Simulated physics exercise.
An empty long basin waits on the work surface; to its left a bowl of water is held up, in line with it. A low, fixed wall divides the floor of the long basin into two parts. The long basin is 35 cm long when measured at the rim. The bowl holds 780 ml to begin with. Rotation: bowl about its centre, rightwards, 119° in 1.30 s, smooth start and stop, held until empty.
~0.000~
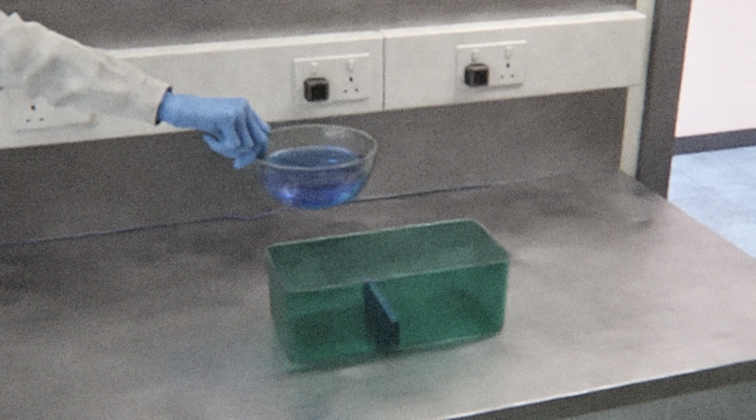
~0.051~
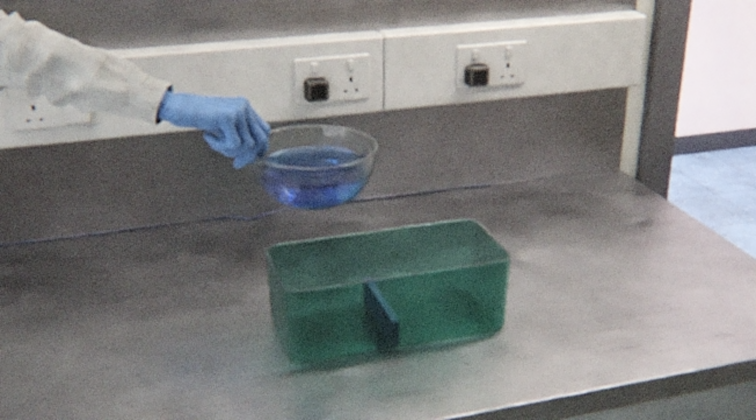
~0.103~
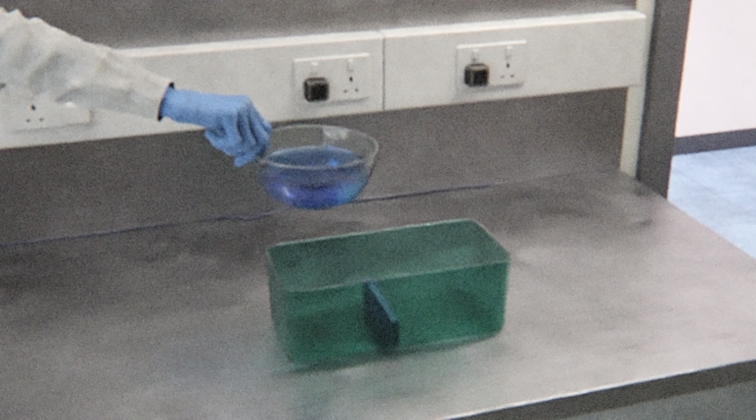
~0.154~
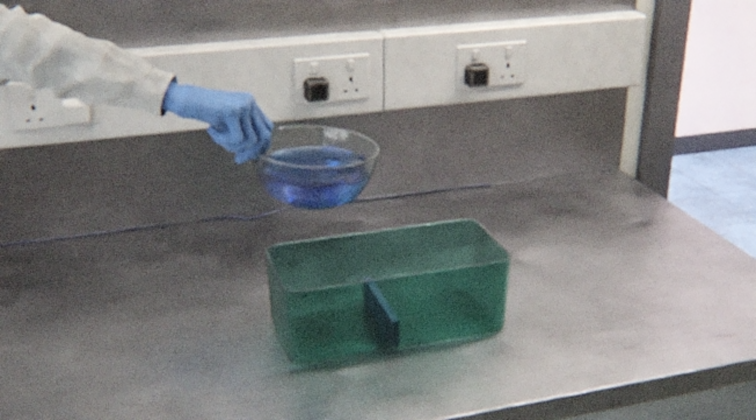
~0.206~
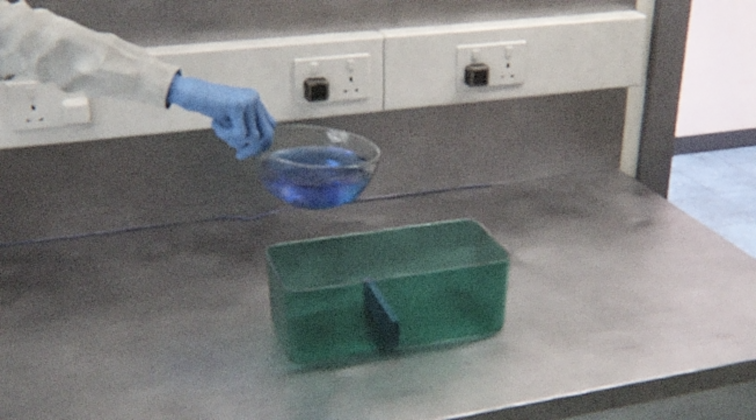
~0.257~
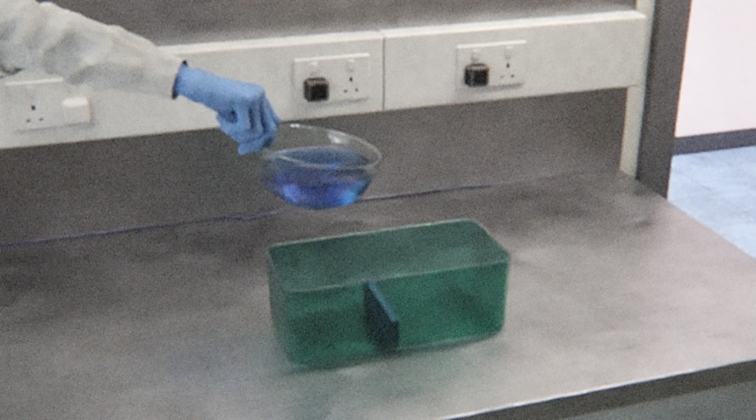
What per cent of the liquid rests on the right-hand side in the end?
80 percent.
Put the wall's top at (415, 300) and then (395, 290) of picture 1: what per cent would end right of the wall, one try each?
In order, 45 and 65 per cent.
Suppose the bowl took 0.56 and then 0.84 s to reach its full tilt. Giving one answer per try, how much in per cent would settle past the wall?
First 60, then 70 per cent.
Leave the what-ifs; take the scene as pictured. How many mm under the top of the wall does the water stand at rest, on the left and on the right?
It's around 38 mm on the left side and around 20 mm on the right side.
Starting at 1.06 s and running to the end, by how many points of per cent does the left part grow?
I'd say near 3 percent.
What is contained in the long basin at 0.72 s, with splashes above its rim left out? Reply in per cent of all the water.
About 20%.
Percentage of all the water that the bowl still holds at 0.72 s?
Still held: Roughly 46 % of the total.
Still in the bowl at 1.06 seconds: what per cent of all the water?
0 %.
Then, 0.72 s in, the tilt is 70° and 46 per cent is still to pour, 0 is left of the wall and 19 right of it.
Then, 1.06 s in, the tilt is 109° and 0 per cent is still to pour, 16 is left of the wall and 80 right of it.
Then, 1.41 s in, the tilt is 119° and 0 per cent is still to pour, 19 is left of the wall and 81 right of it.
Then, 1.80 s in, the tilt is 119° and 0 per cent is still to pour, 19 is left of the wall and 81 right of it.
Finally, 19 per cent lies left of the wall, 80 right of it and 1 outside.
